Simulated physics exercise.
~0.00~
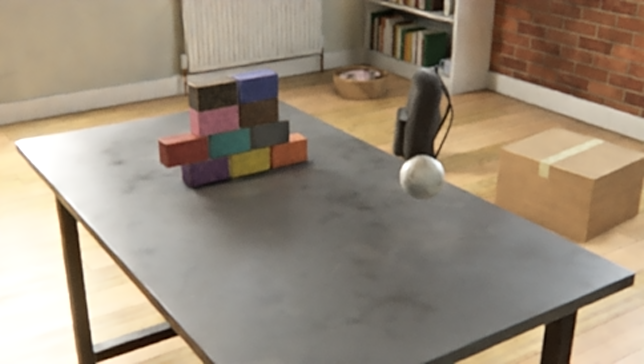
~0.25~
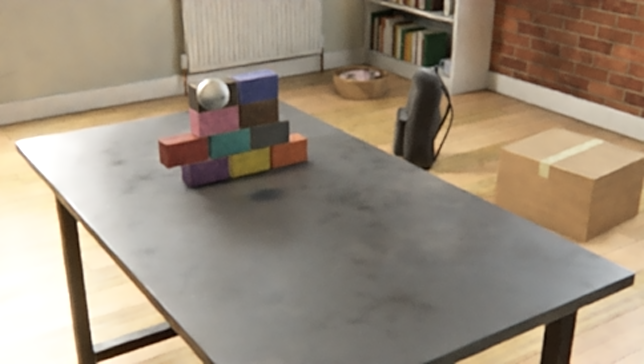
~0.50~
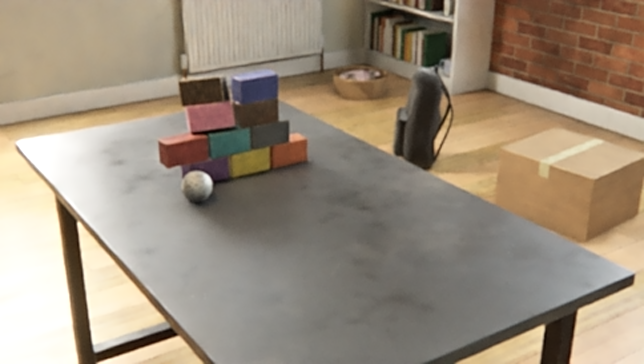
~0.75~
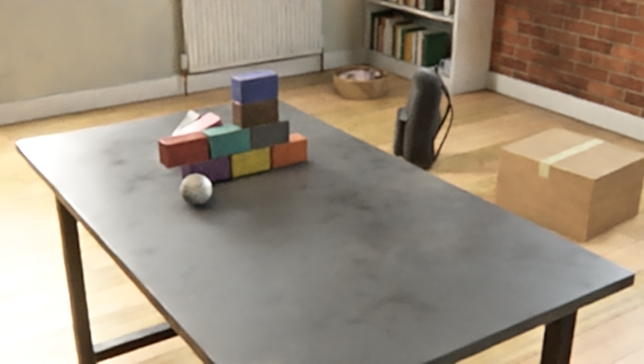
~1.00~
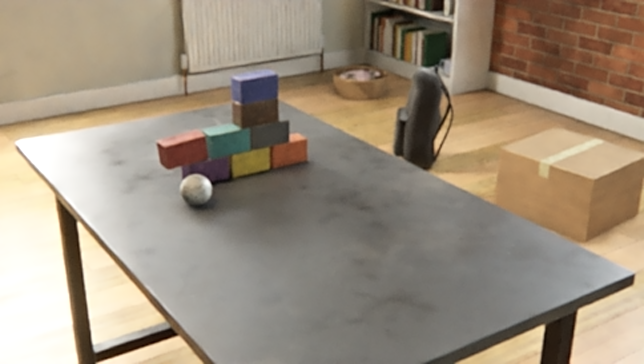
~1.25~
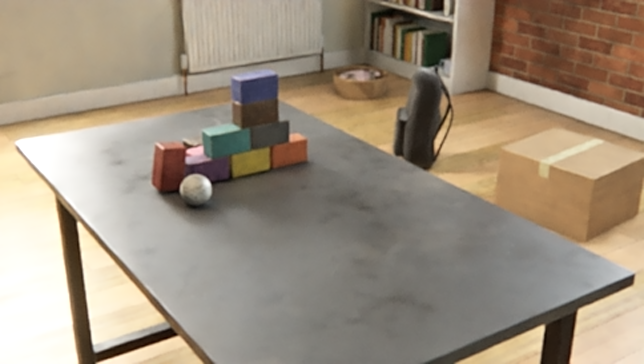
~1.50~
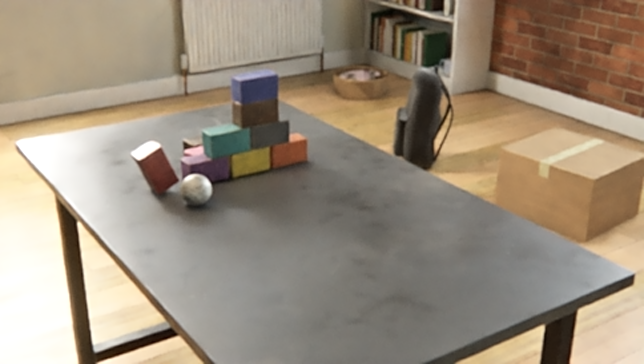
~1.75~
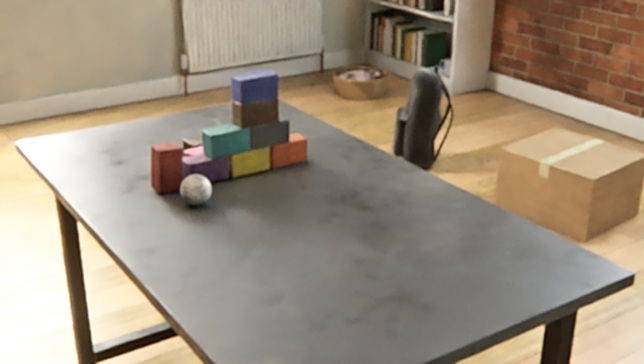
We see a white ball fly left across a grey table into a stack of coloured blocks and drop in front of it; the black and pink blocks topple, then the red block tips off, ending beside the pile, while the blue block stays up.
